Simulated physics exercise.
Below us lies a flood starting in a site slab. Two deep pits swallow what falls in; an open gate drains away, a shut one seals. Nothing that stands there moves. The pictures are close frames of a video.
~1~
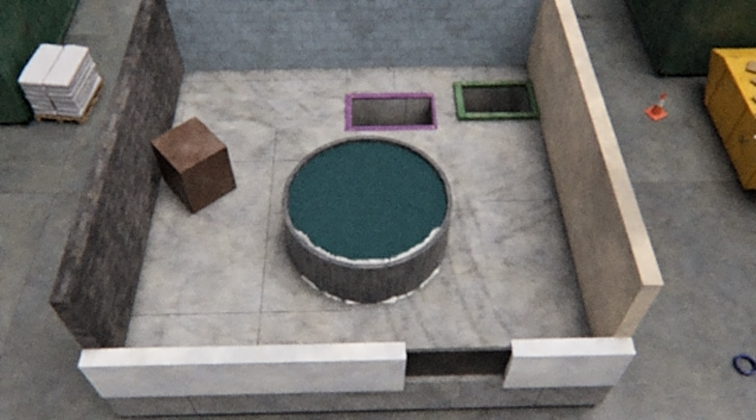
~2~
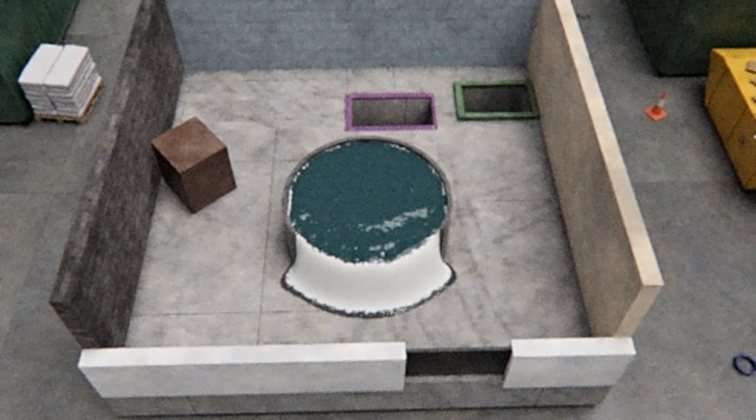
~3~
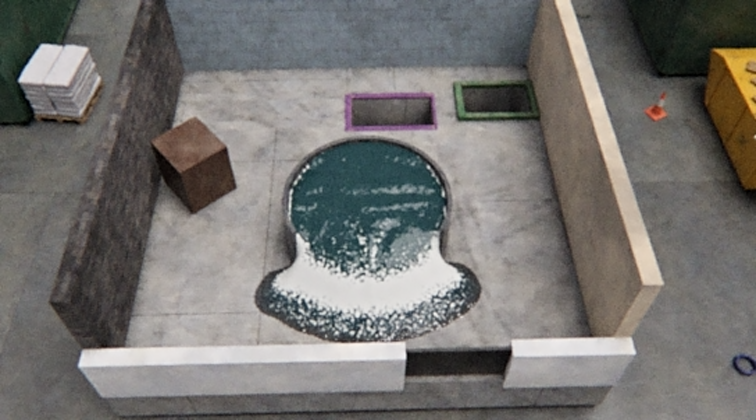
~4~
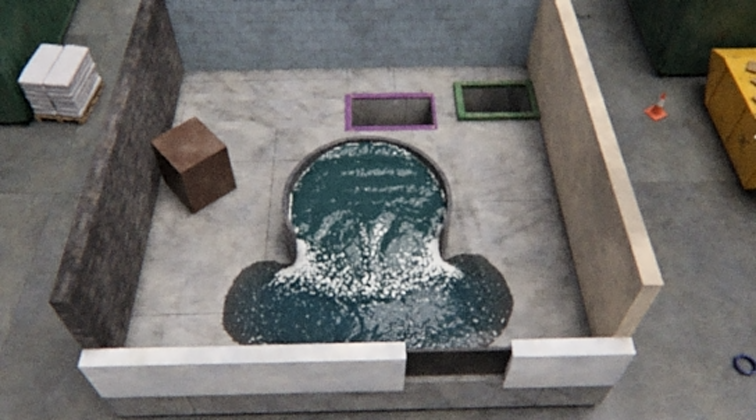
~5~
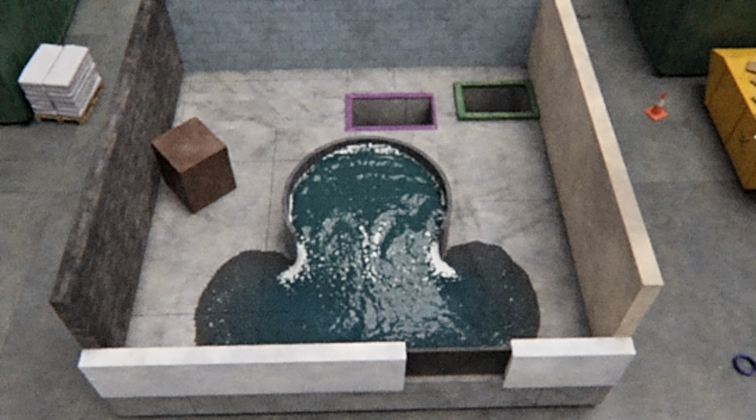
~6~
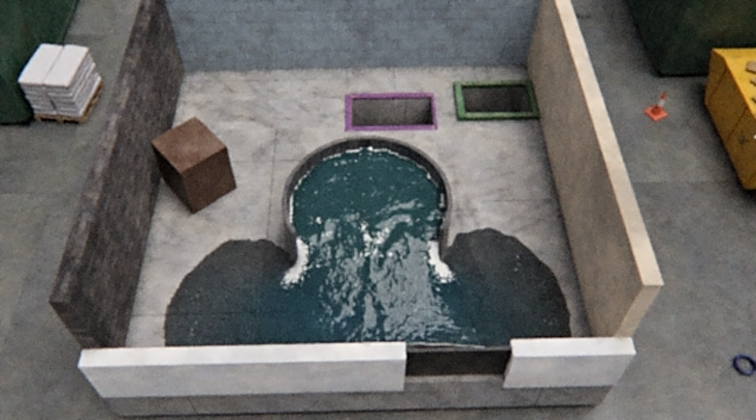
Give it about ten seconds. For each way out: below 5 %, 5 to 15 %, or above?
One by one: The gate takes less than 5 %; the purple pit takes more than 15 %; the green pit takes from 5 to 15 %.
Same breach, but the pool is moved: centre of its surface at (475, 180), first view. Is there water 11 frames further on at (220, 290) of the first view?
Answer: Under water.
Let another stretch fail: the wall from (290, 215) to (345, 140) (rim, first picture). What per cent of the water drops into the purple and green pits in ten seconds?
Per cent: Purple 25, green 6.
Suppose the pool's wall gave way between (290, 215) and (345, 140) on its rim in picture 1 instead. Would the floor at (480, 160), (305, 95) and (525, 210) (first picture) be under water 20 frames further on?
One after the other: Dry, under water, dry.
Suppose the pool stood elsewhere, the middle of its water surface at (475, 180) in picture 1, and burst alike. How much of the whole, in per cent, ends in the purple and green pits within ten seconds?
Per cent: Purple 14, green 2.
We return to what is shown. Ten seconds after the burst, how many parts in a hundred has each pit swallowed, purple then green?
Roughly 22 per cent, then 10 per cent.
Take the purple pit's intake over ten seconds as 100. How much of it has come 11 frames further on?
Close to 0 %.
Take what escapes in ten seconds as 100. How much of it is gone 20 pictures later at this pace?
Roughly 10 per cent.
A moment on, water covers 25 % of the floor; the gate 0 %, the purple pit 0 %, the green pit 0 %.
Next, water covers 40 % of the floor; the gate 0 %, the purple pit 0 %, the green pit 0 %.
Then, water covers 75 % of the floor; the gate 0 %, the purple pit 1 %, the green pit 3 %.
Later, water covers 90 % of the floor; the gate 0 %, the purple pit 11 %, the green pit 8 %.
In the end, water covers 95 % of the floor; the gate 0 %, the purple pit 21 %, the green pit 9 %.
